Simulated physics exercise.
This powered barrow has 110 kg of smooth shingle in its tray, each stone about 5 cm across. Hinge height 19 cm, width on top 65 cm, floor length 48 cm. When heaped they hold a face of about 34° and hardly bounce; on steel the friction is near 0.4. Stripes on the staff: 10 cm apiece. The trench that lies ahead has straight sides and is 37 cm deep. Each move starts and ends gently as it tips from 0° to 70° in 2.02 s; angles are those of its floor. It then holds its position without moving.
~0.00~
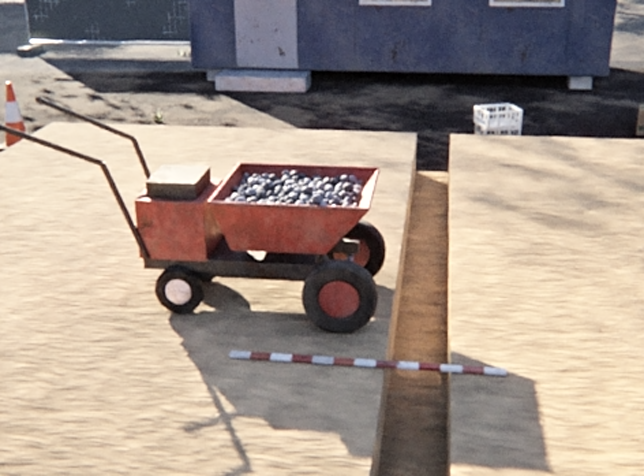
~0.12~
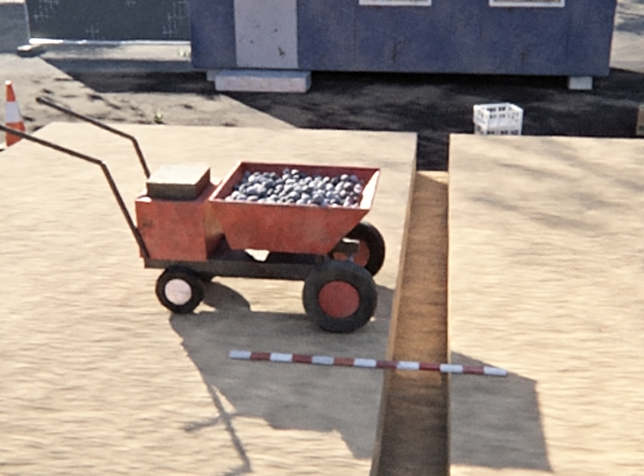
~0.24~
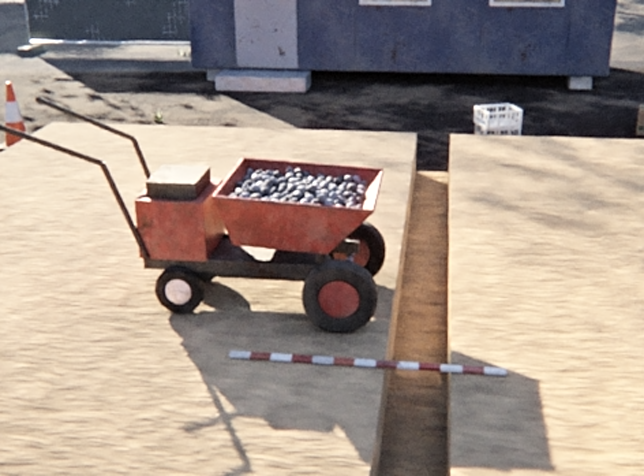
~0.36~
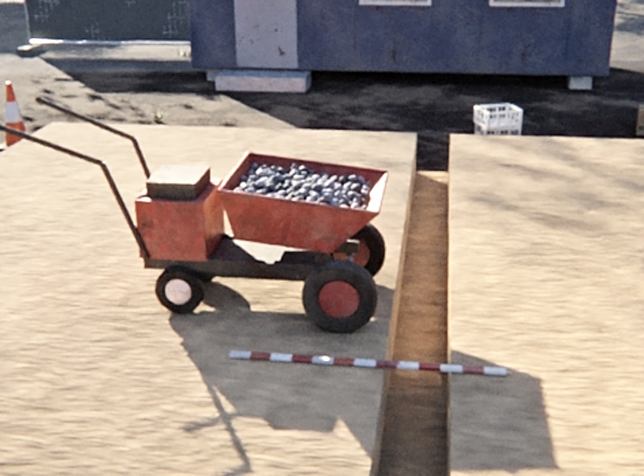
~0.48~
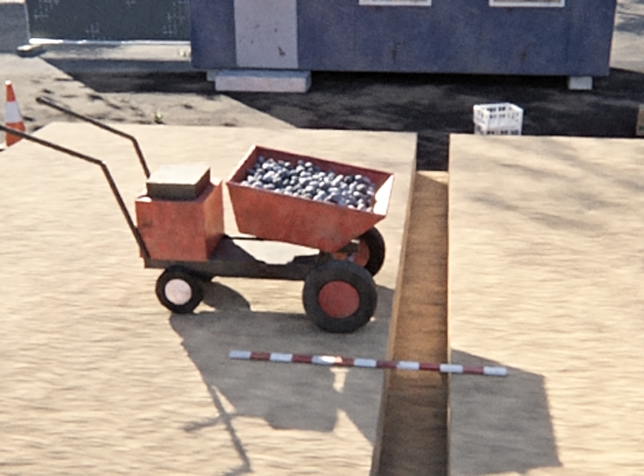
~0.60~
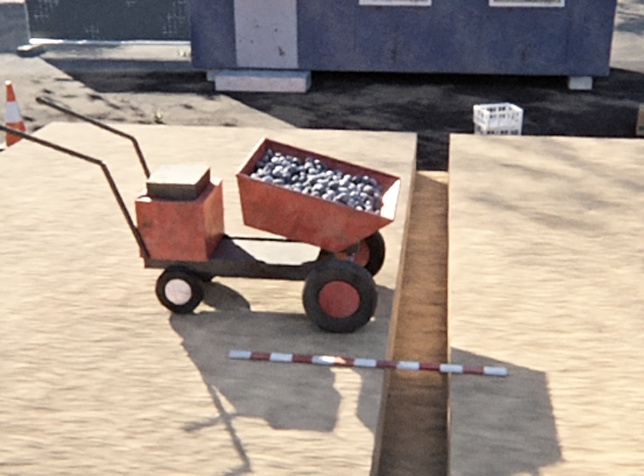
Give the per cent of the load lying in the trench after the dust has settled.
Close to 22 in every hundred.
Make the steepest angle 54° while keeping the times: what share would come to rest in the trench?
Roughly 30 per cent would end in the trench.
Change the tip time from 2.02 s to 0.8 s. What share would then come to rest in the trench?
About 15 percent, I'd say.
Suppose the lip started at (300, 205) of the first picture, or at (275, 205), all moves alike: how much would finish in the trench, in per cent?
Around 100% for the first place and 80% for the second.
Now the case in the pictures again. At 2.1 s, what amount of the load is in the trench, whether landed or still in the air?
About 5 per cent by then.
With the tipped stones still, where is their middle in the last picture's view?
Their middle lands near (491, 309).
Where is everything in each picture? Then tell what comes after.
In the first picture, the tray is at 0°, its lip at (369, 210); the top of the load is at (290, 183).
In the second picture, lip at (370, 210), floor tilted 1°, highest stones at (281, 181); the stones move at 0.1 m/s on average.
In the third picture, lip at (373, 211), floor tilted 3°, highest stones at (280, 179); the stones move at 0.2 m/s on average.
In the fourth picture, lip at (379, 214), floor tilted 6°, highest stones at (272, 174); the stones move at 0.3 m/s on average.
In the fifth picture, lip at (385, 217), floor tilted 10°, highest stones at (269, 170); the stones move at 0.3 m/s on average.
In the sixth picture, lip at (393, 221), floor tilted 15°, highest stones at (275, 162); the stones move at 0.4 m/s on average.
After 1.5 s the floor is at 59°; 96 % in the tray, 2 % in the trench, 3 % past the trench; the foremost stones are at (465, 293).
After 2.1 s the floor is at 70°; 26 % in the tray, 4 % in the trench, 70 % past the trench; the foremost stones are at (598, 313).
After 2.5 s the floor is at 70°; 6 % in the tray, 10 % in the trench, 84 % past the trench; the foremost stones are past the picture's edge.
After 4.4 s the floor is at 70°; 0 % in the tray, 22 % in the trench, 78 % past the trench; the foremost stones are past the picture's edge.
